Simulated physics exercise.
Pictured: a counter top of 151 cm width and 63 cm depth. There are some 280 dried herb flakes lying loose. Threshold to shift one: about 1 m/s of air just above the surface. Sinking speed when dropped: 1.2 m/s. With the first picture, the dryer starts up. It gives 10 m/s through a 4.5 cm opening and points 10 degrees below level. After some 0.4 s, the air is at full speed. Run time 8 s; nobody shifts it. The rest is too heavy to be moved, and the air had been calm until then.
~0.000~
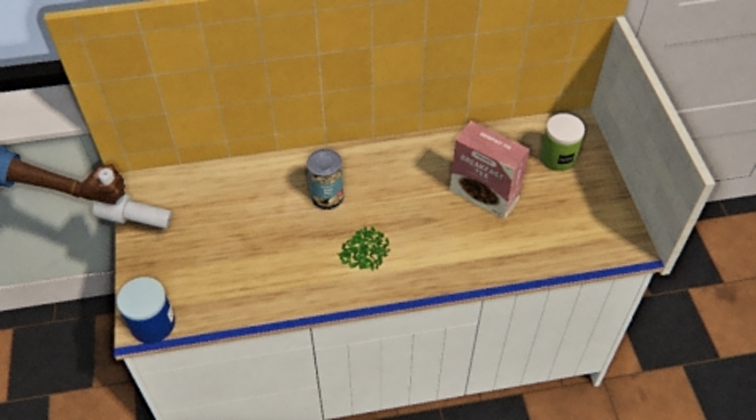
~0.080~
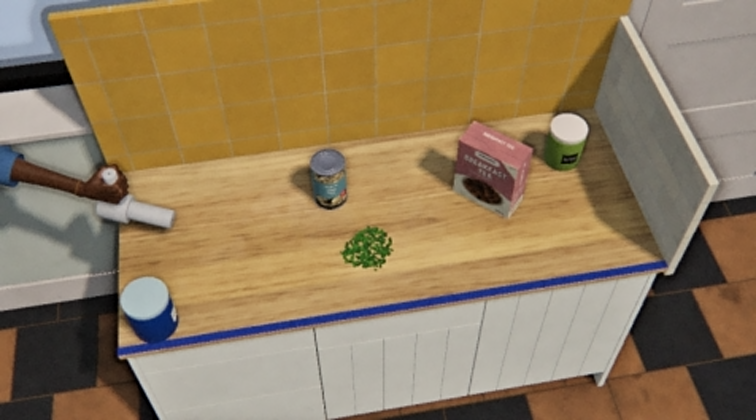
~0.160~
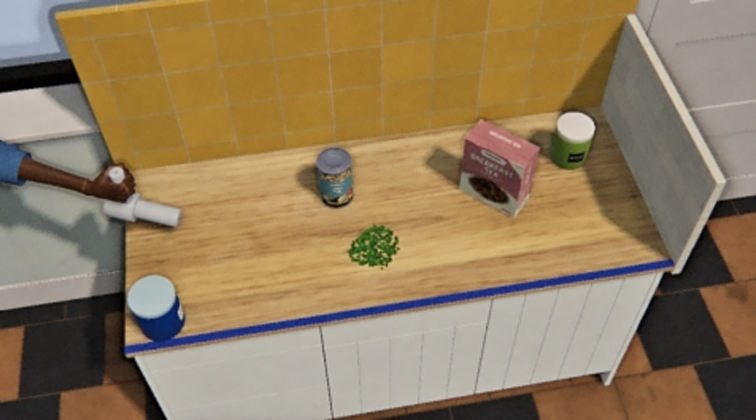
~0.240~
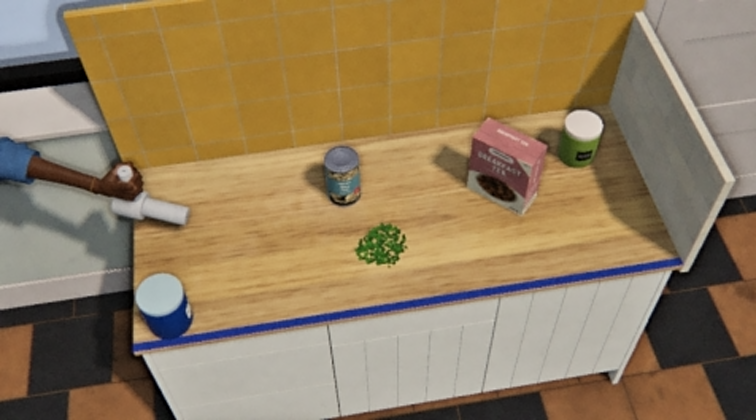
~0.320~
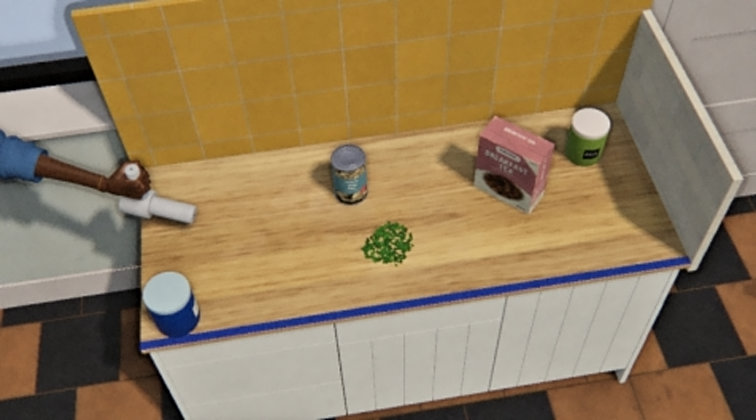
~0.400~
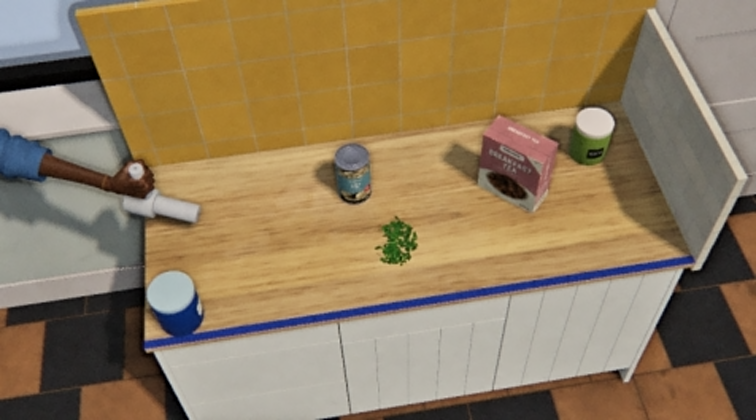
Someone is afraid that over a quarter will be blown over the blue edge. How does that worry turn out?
I'd bet the limit of a quarter at that edge is broken.
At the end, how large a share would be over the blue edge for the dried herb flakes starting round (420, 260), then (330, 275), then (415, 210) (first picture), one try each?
First try 70 %, second 100 %, third 3 %.
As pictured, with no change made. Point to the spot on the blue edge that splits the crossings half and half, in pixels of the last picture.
The middle crossing sits close to (603, 278) in the last picture.
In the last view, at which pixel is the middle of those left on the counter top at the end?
The middle sits near pixel (637, 186).
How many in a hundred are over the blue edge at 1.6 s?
40 %, roughly.
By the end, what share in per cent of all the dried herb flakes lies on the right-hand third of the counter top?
60 %.
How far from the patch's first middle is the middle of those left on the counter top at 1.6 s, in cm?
Measured offset: Approx. 80 cm.
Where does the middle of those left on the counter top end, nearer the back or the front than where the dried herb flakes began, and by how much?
To the far end, near enough 15 cm.
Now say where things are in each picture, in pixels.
In the first picture, the middle of the dried herb flakes is near (363, 250), none has stirred yet and the mouth of the dryer is at (169, 220).
In the second picture, the middle of the dried herb flakes is near (366, 249), none has stirred yet and the blue edge is centred on (403, 311).
In the third picture, the middle of the dried herb flakes is near (373, 248), none has stirred yet, the top of a tin is at (334, 161) and the top of a carton is at (502, 143).
In the fourth picture, the middle of the dried herb flakes is near (380, 246) and none has stirred yet.
In the fifth picture, the middle of the dried herb flakes is near (387, 244) and none has stirred yet.
In the sixth picture, the middle of the dried herb flakes is near (398, 244), the farthest in sight from the dryer is at (417, 245) and about 30 % have left their places.
After 1.6 s, 52 % are on the move or not yet settled, 37 % are over the blue edge; the middle of those still in play is near (662, 192).
After 2.6 s, 46 % are on the move or not yet settled, 39 % are over the blue edge; the middle of those still in play is near (658, 183).
After 4.4 s, 36 % are on the move or not yet settled, 41 % are over the blue edge; the middle of those still in play is near (662, 191).
After 8.0 s, at the end, 42 % are over the blue edge; the middle of those still in play is near (637, 186).
